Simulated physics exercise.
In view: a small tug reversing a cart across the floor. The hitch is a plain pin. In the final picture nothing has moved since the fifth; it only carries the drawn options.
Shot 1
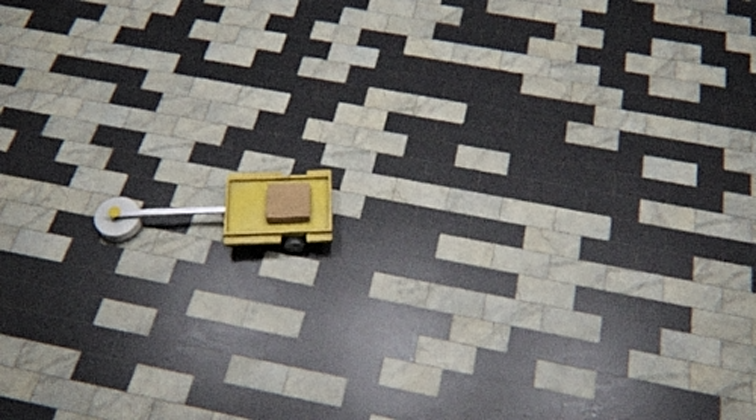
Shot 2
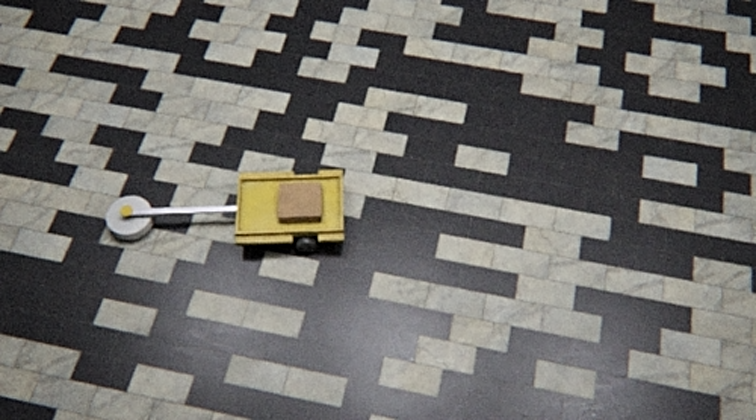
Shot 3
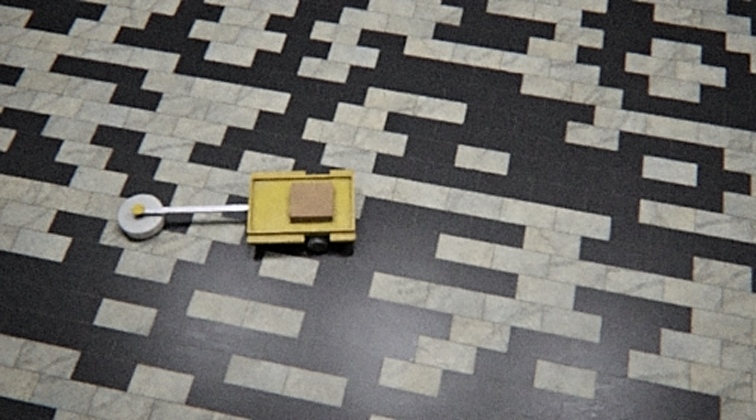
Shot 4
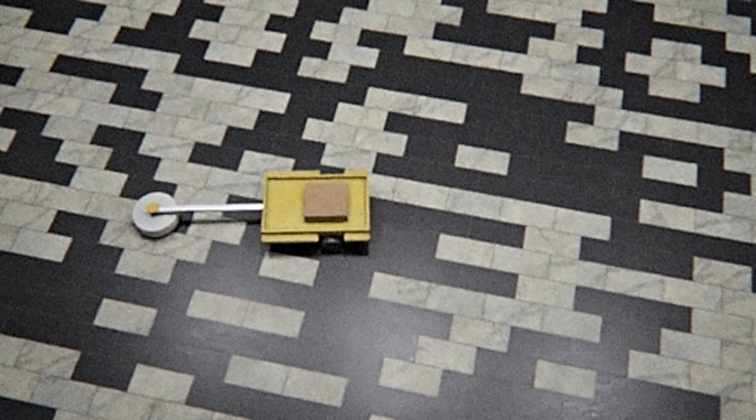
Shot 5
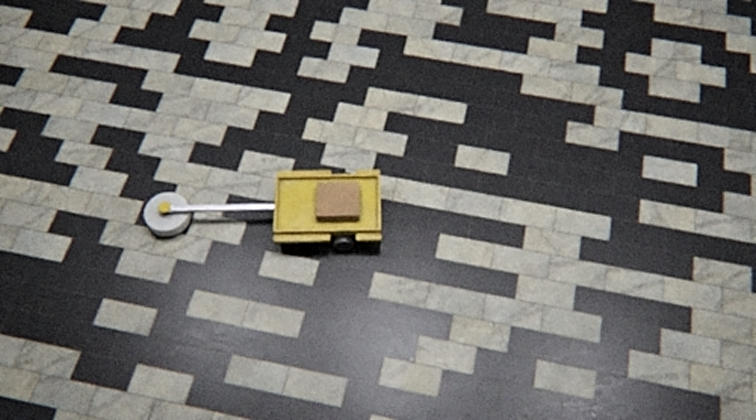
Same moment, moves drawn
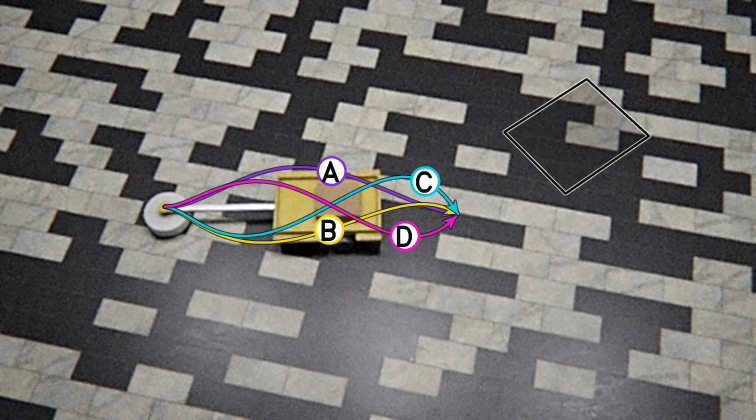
On a black and white tiled floor, a small round white robot slowly pushed a yellow cart carrying a tan block a short way to the right, a thin white bar linking the two.
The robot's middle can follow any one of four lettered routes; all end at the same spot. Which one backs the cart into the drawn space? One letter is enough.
The robot should drive B.
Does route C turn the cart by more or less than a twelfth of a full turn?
Less than that.
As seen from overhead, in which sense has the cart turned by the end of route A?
Clockwise.
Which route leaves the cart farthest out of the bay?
A is the worst.
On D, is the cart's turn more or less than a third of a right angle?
Less.
On the marked copy, A from (164, 207) via (308, 167) to (455, 214); B from (164, 207) via (304, 237) to (458, 214); C from (164, 207) via (319, 211) to (458, 214); D from (164, 207) via (315, 197) to (457, 216); the bay at (577, 134).
Following B. Soon after the start, robot (263, 248), cart (418, 194).
Later, robot (369, 222), cart (514, 160).
In the end, robot (457, 220), cart (579, 134); the cart stands in the bay.
As for the rest, A leaves the cart at (619, 273), out of the bay; C leaves the cart at (605, 167), out of the bay; D leaves the cart at (624, 219), out of the bay.
